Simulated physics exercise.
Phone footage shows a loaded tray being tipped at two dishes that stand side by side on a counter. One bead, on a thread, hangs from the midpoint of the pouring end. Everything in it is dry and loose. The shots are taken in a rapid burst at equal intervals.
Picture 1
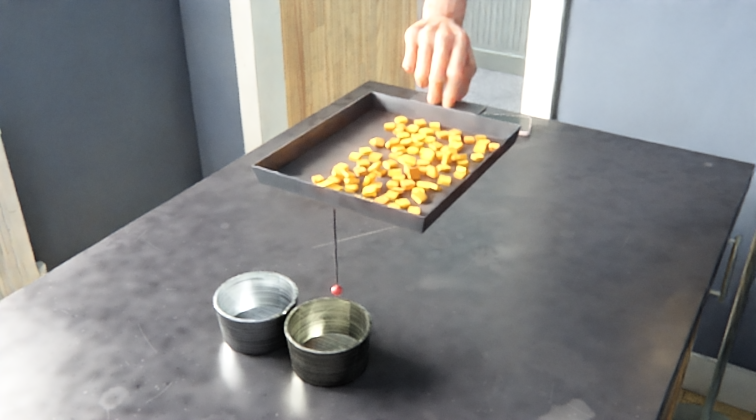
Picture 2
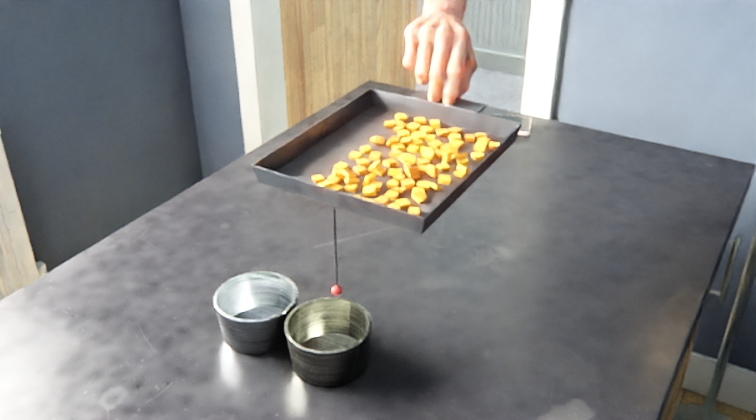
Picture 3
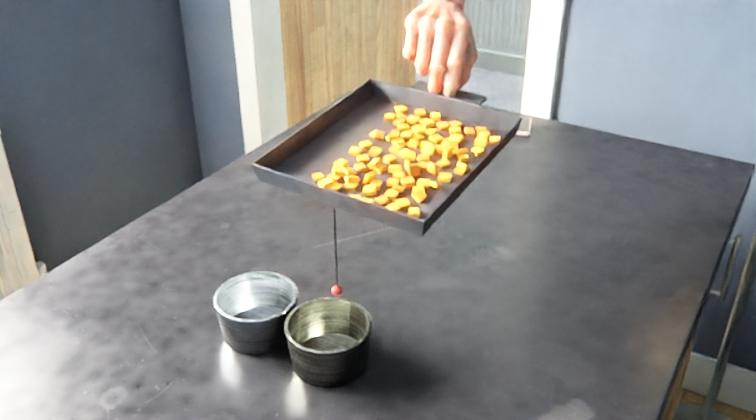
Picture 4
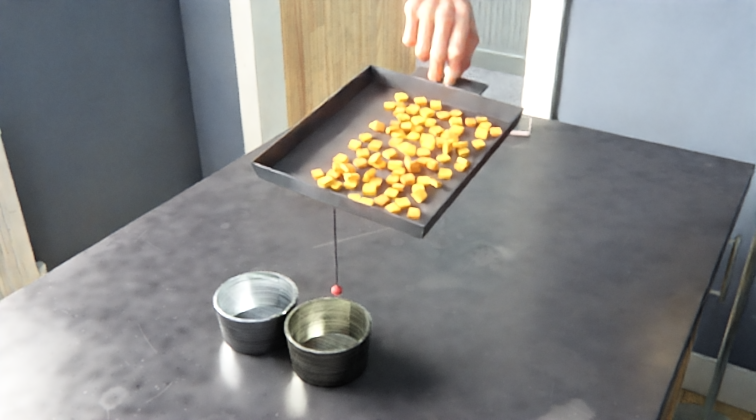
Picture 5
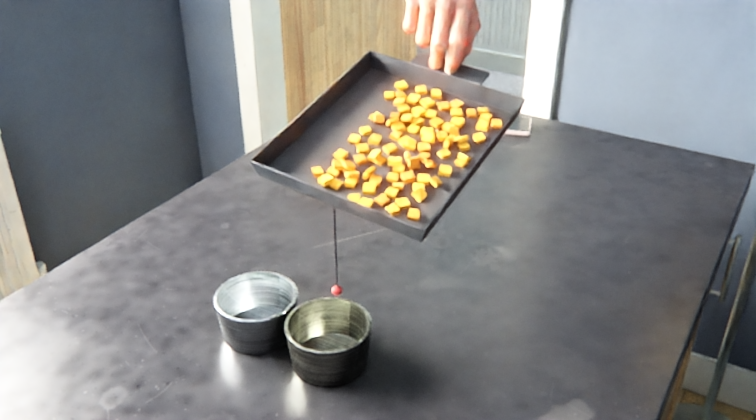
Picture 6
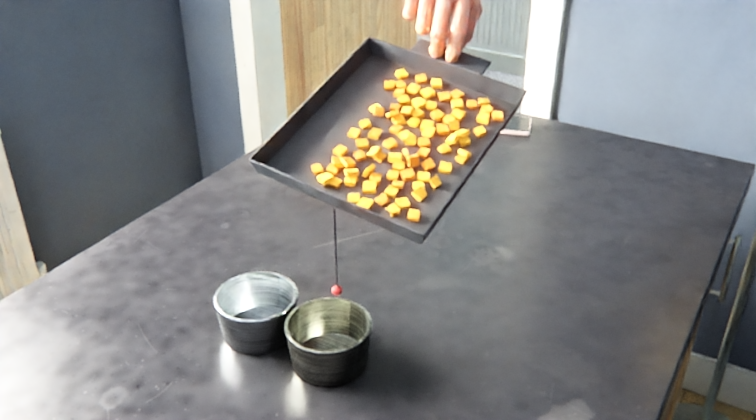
In this clip, a hand raises the far end of a dark tray of small orange pieces, tilting it gradually toward its near right corner, while two dishes and a hanging red bead stay still over the counter.
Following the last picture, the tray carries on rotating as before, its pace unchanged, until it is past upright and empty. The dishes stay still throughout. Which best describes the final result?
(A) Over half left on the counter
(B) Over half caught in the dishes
(A) Over half left on the counter.
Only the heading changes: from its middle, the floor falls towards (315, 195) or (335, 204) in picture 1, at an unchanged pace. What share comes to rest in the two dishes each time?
I'd expect around 80 in a hundred first and around 60 in a hundred second.
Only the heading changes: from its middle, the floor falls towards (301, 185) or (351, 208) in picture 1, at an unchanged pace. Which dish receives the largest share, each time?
The first place favours the left of the two, the second the right of the two.
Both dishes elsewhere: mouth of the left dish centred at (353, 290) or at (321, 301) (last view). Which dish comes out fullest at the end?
The right of the pair the first time, the right of the pair the second.
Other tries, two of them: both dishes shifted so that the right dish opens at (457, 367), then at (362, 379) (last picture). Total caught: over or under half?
With the first shift the pair saves beyond half; with the second, less than a half.
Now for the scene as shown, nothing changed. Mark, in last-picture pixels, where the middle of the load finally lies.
The centre comes to rest close to (399, 379).
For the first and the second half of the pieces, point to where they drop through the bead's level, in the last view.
First around (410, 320), afterwards around (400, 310).
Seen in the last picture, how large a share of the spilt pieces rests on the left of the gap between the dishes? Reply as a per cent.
Around 0 %.
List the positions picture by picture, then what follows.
Corners of the pouring end near (258, 165) and (422, 214), level; middle of the load near (410, 161), small crackers; left dish near (232, 332); right dish near (305, 363); bead on its thread near (337, 290), in the first picture.
Corners of the pouring end near (258, 164) and (422, 215), level; middle of the load near (411, 160), in the second picture.
Corners of the pouring end near (258, 163) and (422, 217), tipped barely, lowest at the right corner; middle of the load near (411, 156), in the third picture.
Corners of the pouring end near (257, 161) and (422, 222), tipped a little, lowest at the right corner; middle of the load near (411, 150), in the fourth picture.
Corners of the pouring end near (256, 159) and (422, 226), tipped a little, lowest at the right corner; middle of the load near (411, 145), in the fifth picture.
Corners of the pouring end near (255, 158) and (422, 230), tipped clearly, lowest at the right corner; middle of the load near (411, 140); left dish near (232, 332); right dish near (305, 363), in the sixth picture.
Shortly afterwards, tray tipped steeply; the whole lot on the tray.
Next, tray tipped past a quarter turn; near two thirds on the tray; a little outside both; near a third in the air.
Some moments later, tray tipped past a quarter turn; a little in the right dish; the bulk outside both.
In the end, tray tipped past a quarter turn; a little in the right dish; none at all in the left dish; the bulk outside both.
